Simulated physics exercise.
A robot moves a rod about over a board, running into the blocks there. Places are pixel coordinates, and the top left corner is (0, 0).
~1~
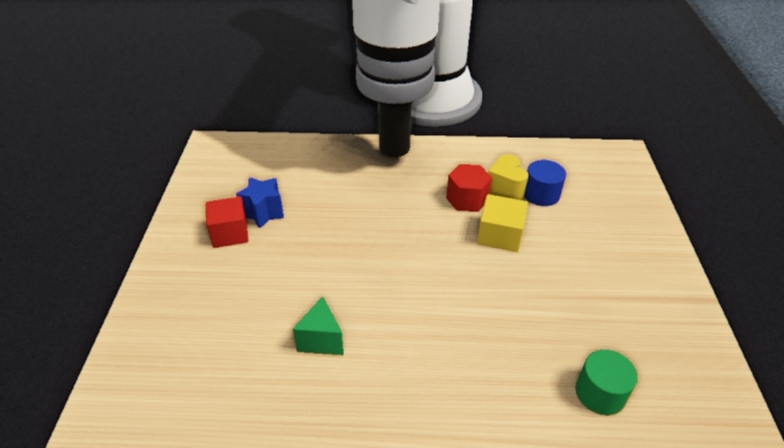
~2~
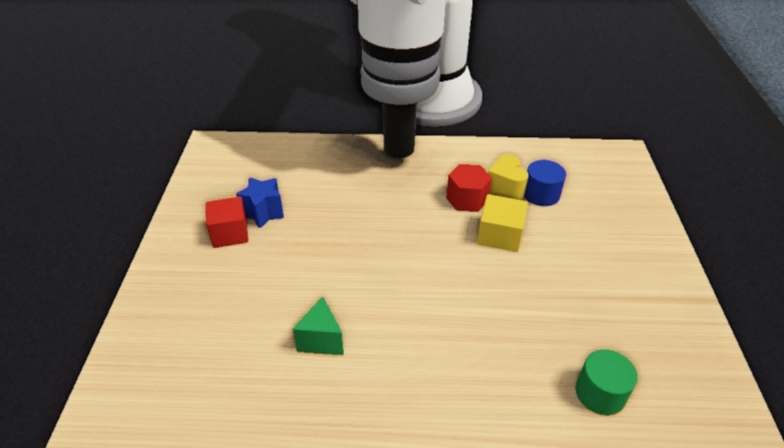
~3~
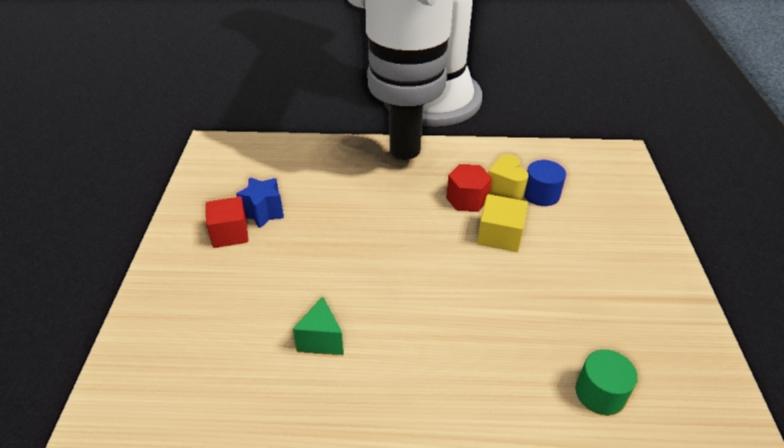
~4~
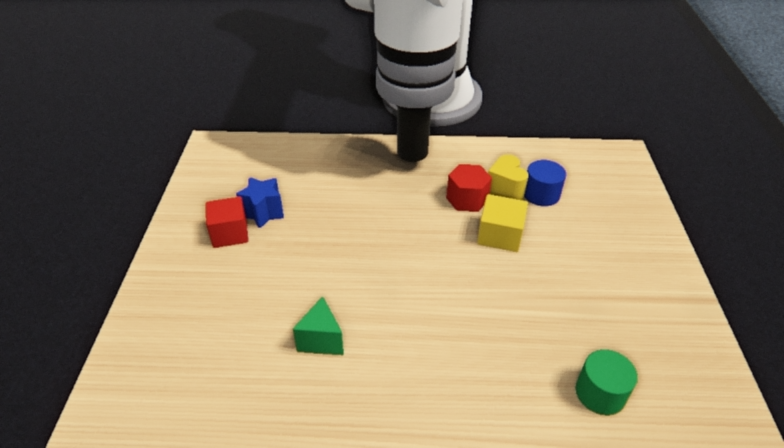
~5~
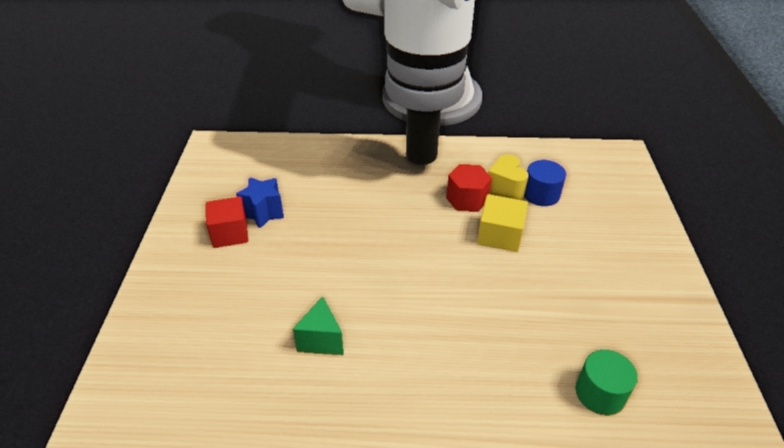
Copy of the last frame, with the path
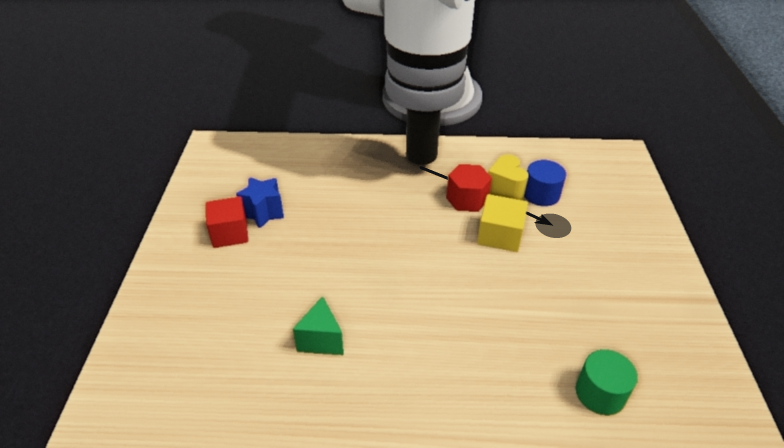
The robot arm slid its black rod a short way to the right along the board's far edge, nearing the red six-sided block, while all the colored blocks stayed where they were.
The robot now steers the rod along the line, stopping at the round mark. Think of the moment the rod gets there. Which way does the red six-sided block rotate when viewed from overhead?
It goes clockwise.
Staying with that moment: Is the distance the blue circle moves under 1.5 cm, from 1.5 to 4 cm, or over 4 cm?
The answer is over 4 cm.
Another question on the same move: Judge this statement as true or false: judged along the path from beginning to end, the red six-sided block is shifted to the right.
It is true.
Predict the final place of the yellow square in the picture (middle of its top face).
The yellow square ends near (509, 229).
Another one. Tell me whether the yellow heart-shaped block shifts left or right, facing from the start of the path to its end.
It will end up to the left.
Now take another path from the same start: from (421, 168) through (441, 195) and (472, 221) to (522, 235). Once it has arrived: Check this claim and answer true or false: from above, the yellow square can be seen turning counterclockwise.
False - the claim does not hold.
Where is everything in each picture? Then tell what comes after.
The first picture shows rod tip at (395, 148); block tops, red six-sided block at (470, 175); yellow square at (505, 211); yellow heart-shaped block at (509, 167); blue circle at (547, 171).
The second picture shows rod at (399, 149); blocks unchanged.
The third picture shows rod at (405, 151); blocks unchanged.
The fourth picture shows rod at (413, 153); blocks unchanged.
The fifth picture shows rod at (422, 156); red six-sided block at (470, 175); yellow square at (505, 211); yellow heart-shaped block at (509, 167); blue circle at (547, 171).
Path on the board, from (421, 168) by way of (485, 194) to (553, 226).
On the path given first. One third of the way, rod at (466, 173); red six-sided block at (481, 185), turned 25° clockwise; yellow square at (508, 215).
Two thirds of the way, rod at (510, 192); red six-sided block at (494, 200), turned 90° clockwise; yellow square at (509, 229), turned 40° anticlockwise; yellow heart-shaped block at (545, 177), turned 35° anticlockwise; blue circle at (578, 168).
At the end, rod at (557, 213); red six-sided block at (494, 200), turned 90° clockwise; yellow square at (509, 229), turned 40° anticlockwise; yellow heart-shaped block at (584, 188), turned 85° anticlockwise; blue circle at (591, 165).
